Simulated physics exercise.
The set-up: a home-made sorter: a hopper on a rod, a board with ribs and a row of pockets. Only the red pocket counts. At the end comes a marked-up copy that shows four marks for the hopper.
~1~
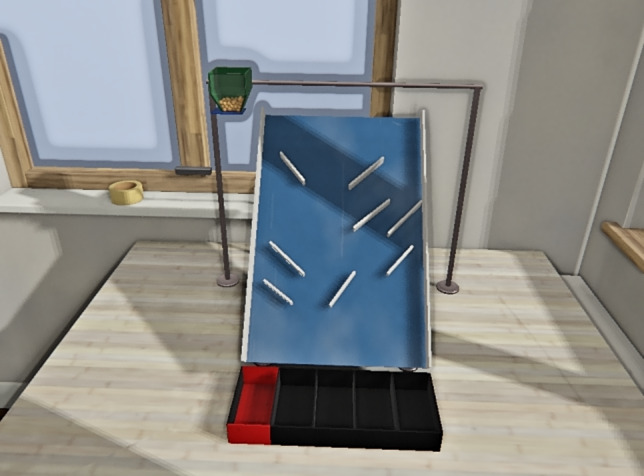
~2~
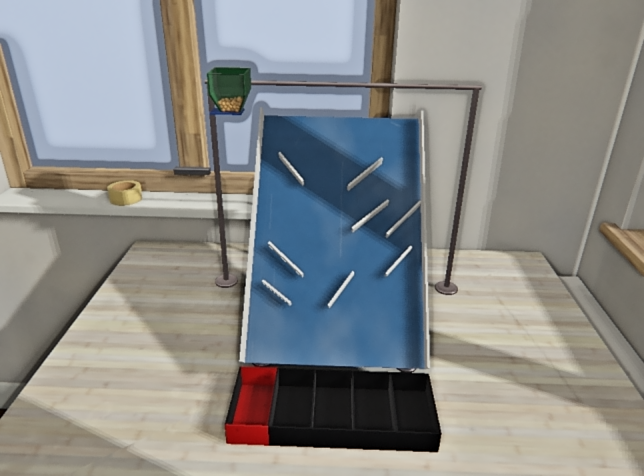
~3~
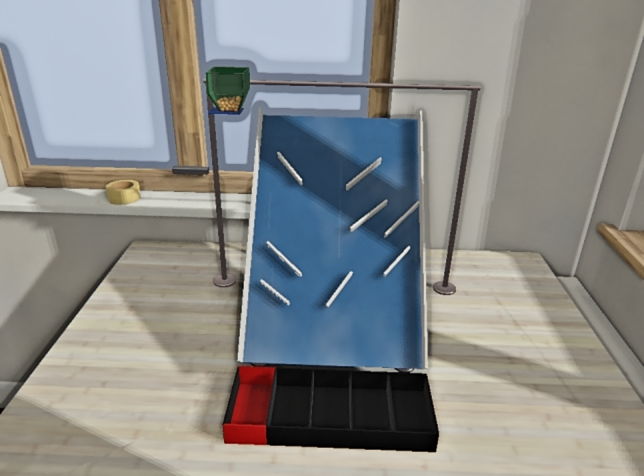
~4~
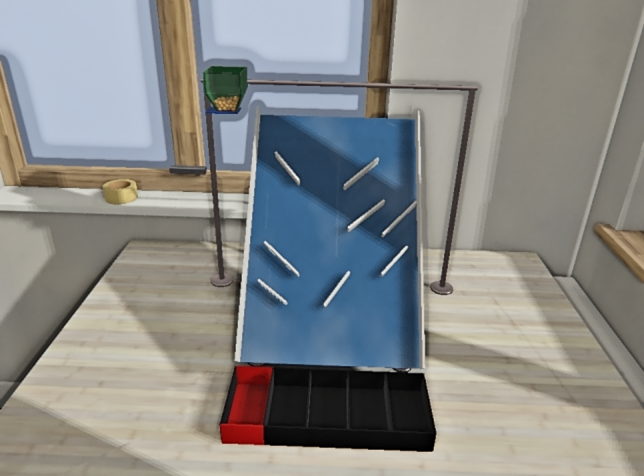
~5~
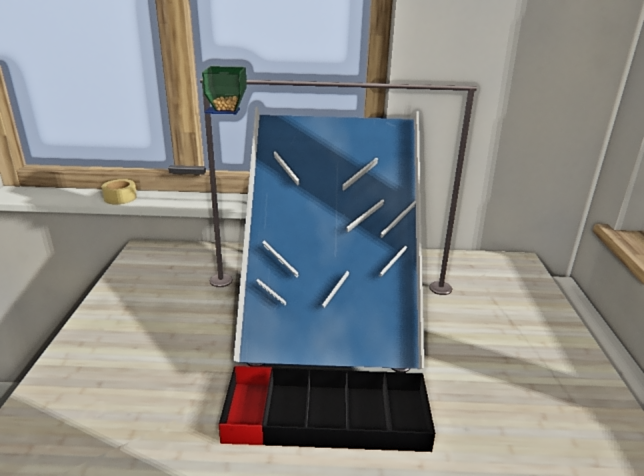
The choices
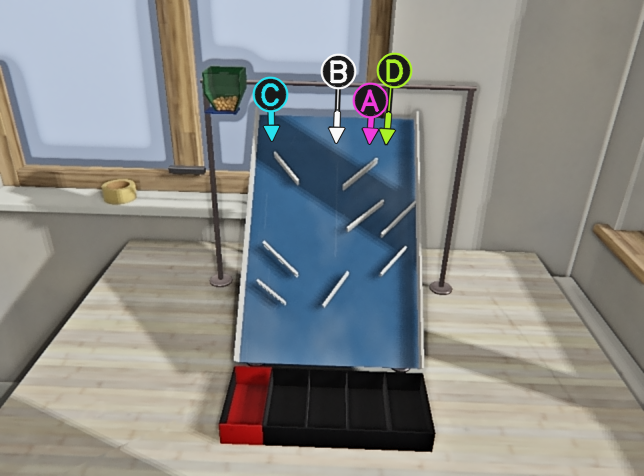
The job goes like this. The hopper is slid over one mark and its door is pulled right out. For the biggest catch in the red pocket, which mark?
Use mark C.
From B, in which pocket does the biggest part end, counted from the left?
It is the second one.
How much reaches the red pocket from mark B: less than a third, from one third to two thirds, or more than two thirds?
It is less than a third.
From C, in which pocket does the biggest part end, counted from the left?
The first from the left.
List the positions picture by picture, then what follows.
In the first frame, hopper at (232, 103), dried chickpeas, door shut.
In the second frame, ribs (279, 152) to (303, 181), (348, 186) to (382, 158), (353, 228) to (388, 200).
In the third frame, ribs (386, 234) to (419, 201), (267, 242) to (301, 274), (385, 274) to (410, 247).
In the fourth frame, ribs (258, 280) to (286, 302), (324, 305) to (349, 272).
In the fifth frame, red pocket at (241, 433), number 1 of 5 from the left.
On the marked copy, mark A meets the board at (369, 138); mark B meets the board at (336, 137); mark C meets the board at (271, 135); mark D meets the board at (386, 138).
With A, a small part in the red pocket, nearly all in other pockets, a stray few outside the box.
With B, a small part in the red pocket, nearly all in other pockets, a stray few outside the box.
With C, about half in the red pocket, about a third in other pockets, a stray few held on the board, a stray few outside the box.
With D, none in the red pocket, nearly all in other pockets.
